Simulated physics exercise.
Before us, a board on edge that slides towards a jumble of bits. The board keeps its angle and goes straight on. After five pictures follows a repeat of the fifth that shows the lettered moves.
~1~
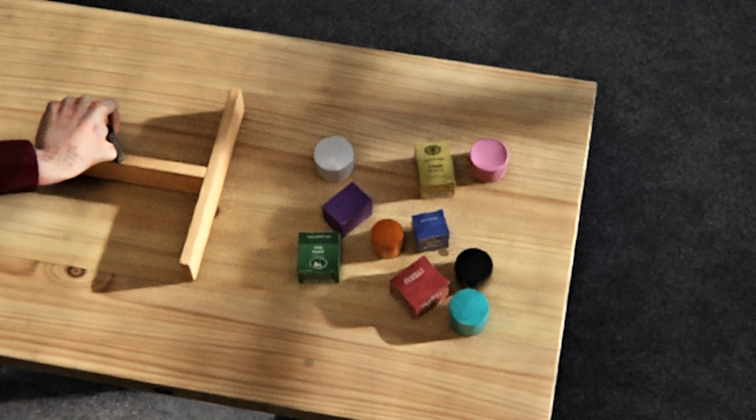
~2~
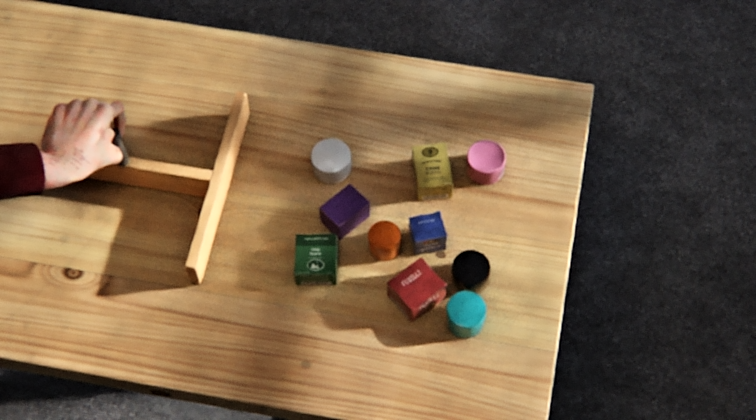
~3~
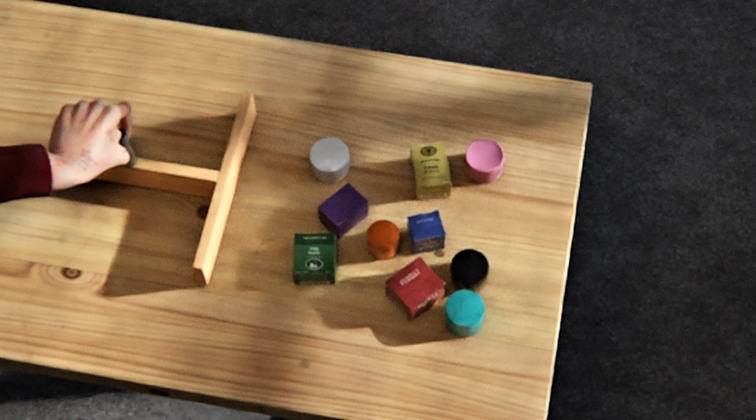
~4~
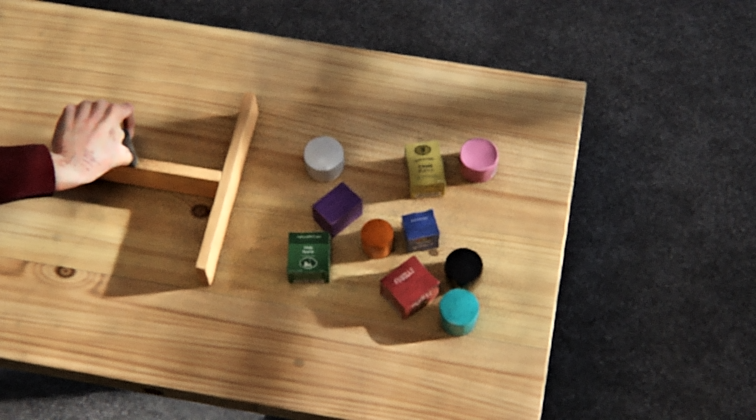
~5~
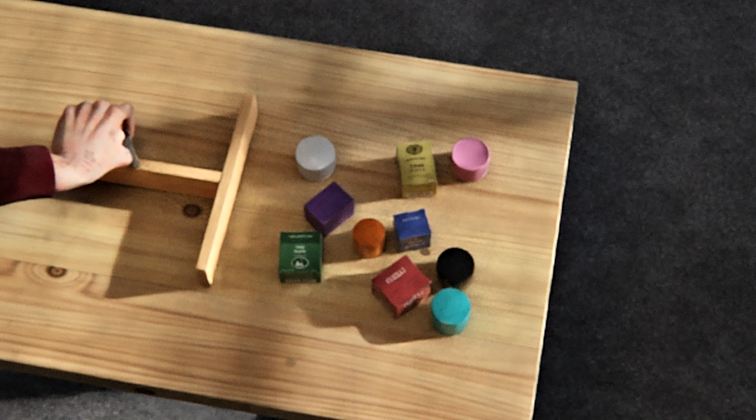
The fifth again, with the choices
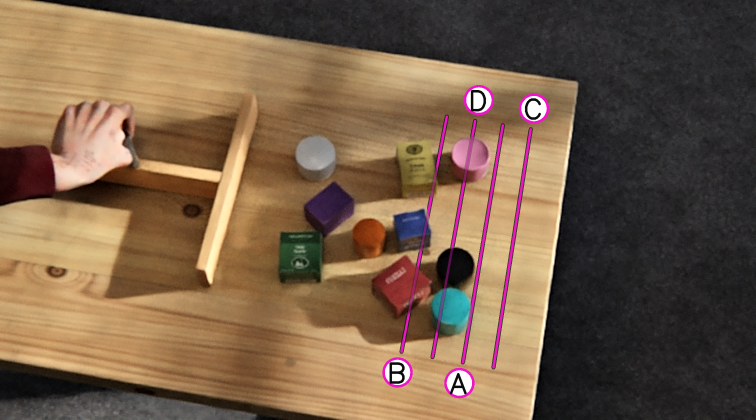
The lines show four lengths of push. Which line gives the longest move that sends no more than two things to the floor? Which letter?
It can go as far as A.
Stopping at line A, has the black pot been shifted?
Yes.
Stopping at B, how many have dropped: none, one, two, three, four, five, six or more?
The count is none.
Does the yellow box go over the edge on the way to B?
By then, no.
On the marked copy, A at (484, 238); B at (425, 229); C at (513, 243); D at (455, 233).
Taking A. A third of the way, board (318, 193); white pot (355, 165); green box (333, 263).
Two thirds of the way, board (410, 207); turquoise pot (492, 333); pink tub (516, 159).
When it is over, board (481, 219); black pot over the edge; pink tub over the edge; two fallen.
As for the rest, B is within the limit but short; C drops five; D is within the limit but short.
